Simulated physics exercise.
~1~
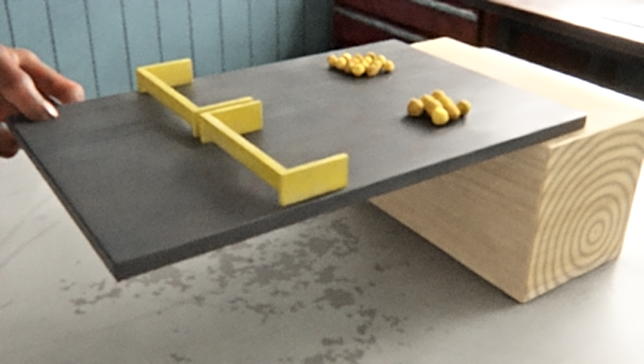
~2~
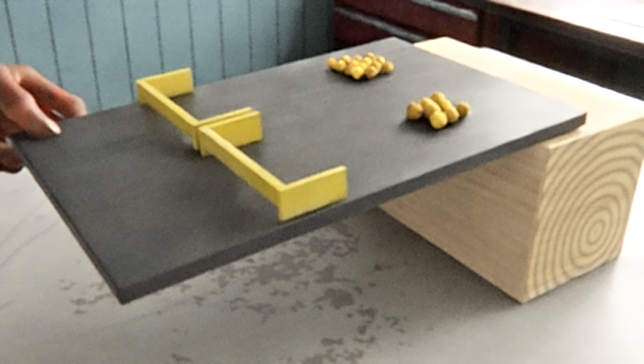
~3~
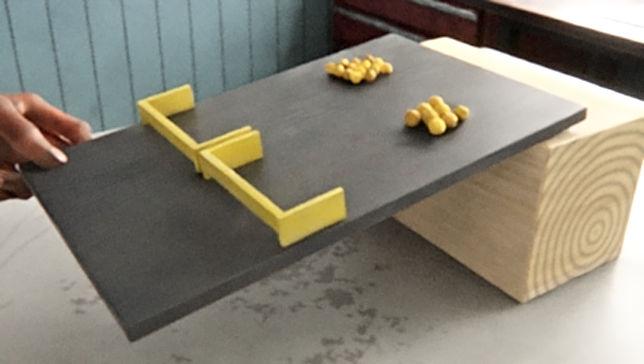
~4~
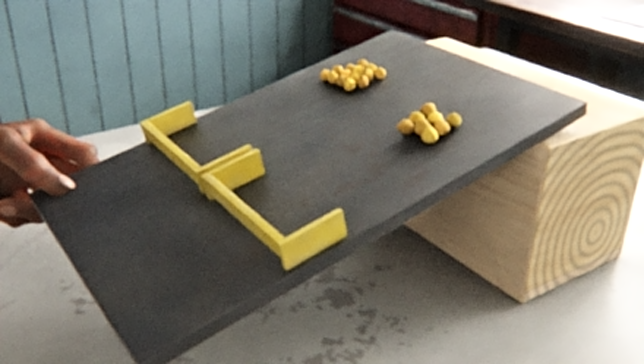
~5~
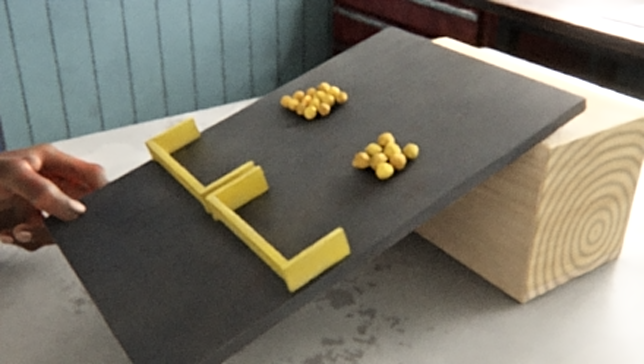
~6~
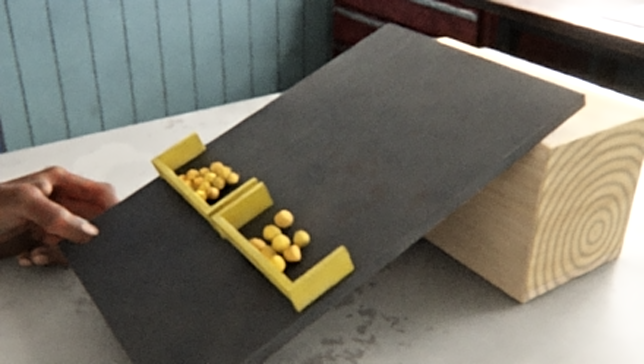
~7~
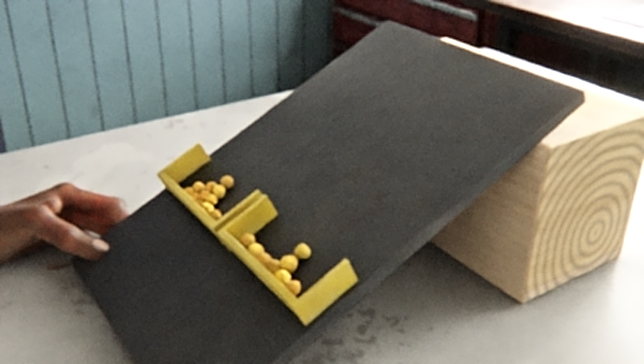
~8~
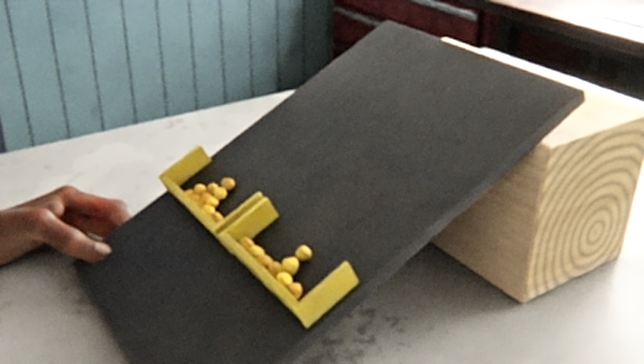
Two clusters of small yellow balls slid down a dark board propped on a wooden block as a hand lowered its left end, and both ended up gathered against the yellow bars stuck across it, none getting past.
